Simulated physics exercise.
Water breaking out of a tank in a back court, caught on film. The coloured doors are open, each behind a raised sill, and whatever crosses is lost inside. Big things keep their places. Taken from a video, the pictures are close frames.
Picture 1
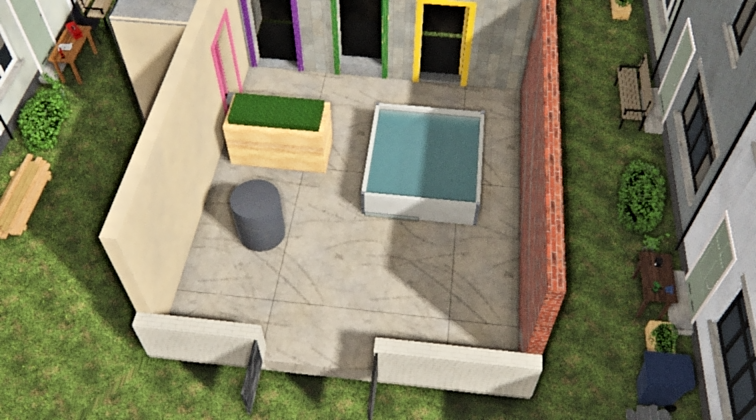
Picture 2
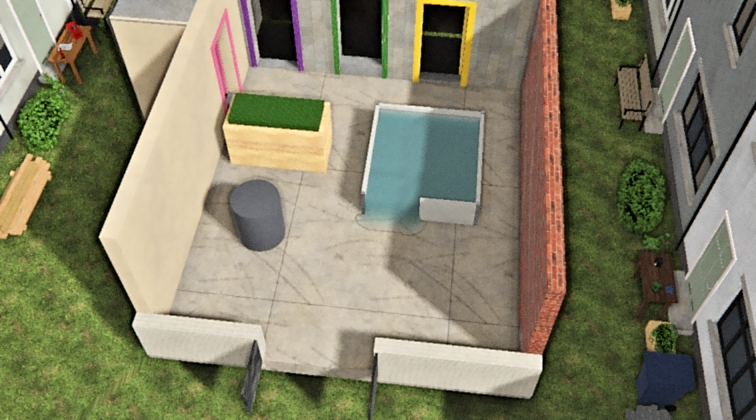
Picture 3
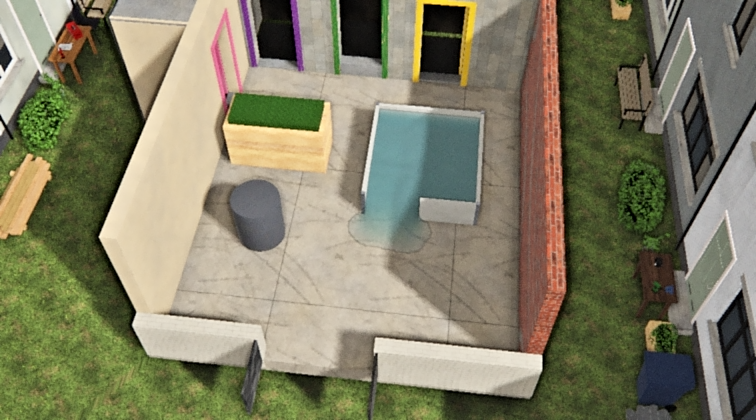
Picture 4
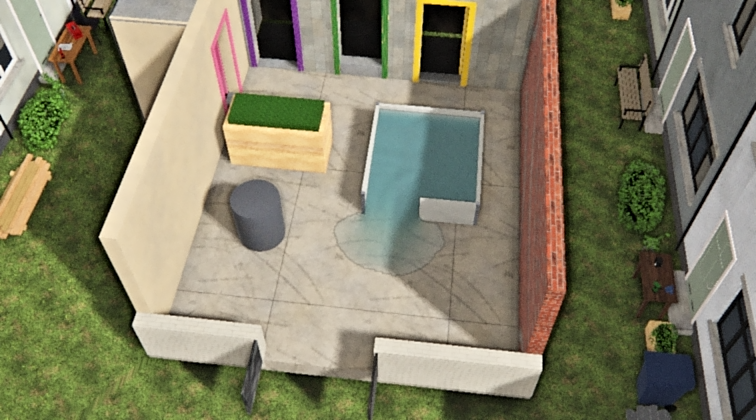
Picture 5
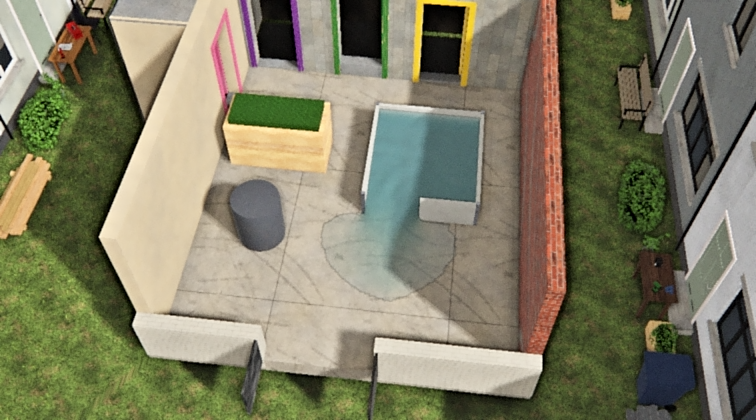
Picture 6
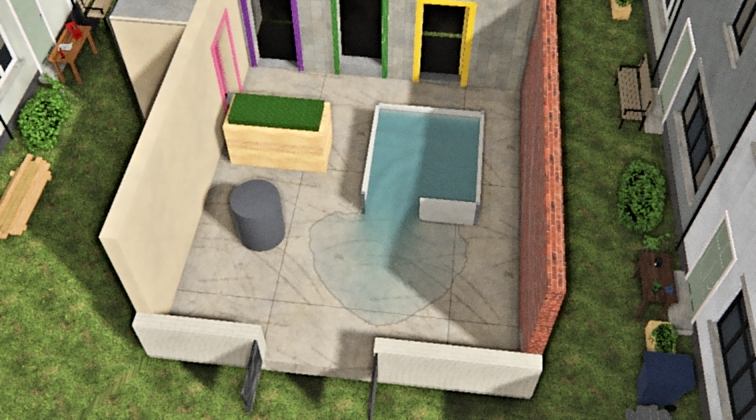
We see a walled courtyard with a water-filled tank, a planter box and a grey cylinder; part of the tank's front wall disappears, and water pours through the gap, spreading forward across the paved floor in a widening, rounded sheet.
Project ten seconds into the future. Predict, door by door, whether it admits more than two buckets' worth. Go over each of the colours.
Outcome: The yellow door will be at or under the cap; the green door will be at or under the cap; the pink door will be at or under the cap; the purple door will be at or under the cap.
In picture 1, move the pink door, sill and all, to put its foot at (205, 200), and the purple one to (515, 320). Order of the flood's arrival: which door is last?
I'd go with the green-painted one.
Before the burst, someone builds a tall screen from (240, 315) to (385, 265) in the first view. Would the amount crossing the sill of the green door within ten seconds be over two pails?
Put simply, the green door misses the mark.
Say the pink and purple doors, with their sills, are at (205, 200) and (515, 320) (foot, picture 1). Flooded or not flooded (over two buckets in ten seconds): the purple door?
Here the purple door exceeds it.
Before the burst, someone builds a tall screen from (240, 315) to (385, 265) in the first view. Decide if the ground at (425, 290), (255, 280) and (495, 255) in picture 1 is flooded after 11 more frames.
Taking the points in turn, they are inundated, inundated and high and dry.
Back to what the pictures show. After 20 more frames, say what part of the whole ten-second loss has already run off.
My reading is near 40 per cent.
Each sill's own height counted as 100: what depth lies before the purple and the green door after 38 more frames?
The first is near 0 per cent, the second near 0 per cent.
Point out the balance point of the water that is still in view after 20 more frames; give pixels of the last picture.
The water's middle lies around (403, 224).
A moment on, water covers 25 % of the floor; the yellow door not reached, the green door not reached, the pink door not reached, the purple door not reached.
Next, water covers 35 % of the floor; the yellow door not reached, the green door not reached, the pink door not reached, the purple door not reached.
Then, water covers 40 % of the floor; the yellow door not reached, the green door not reached, the pink door not reached, the purple door not reached.
Later, water covers 60 % of the floor; the yellow door not reached, the green door not reached, the pink door not reached, the purple door not reached.
In the end, water covers 80 % of the floor; the yellow door wet at the sill, nothing in, the green door wet at the sill, nothing in, the pink door wet at the sill, nothing in, the purple door wet at the sill, nothing in.
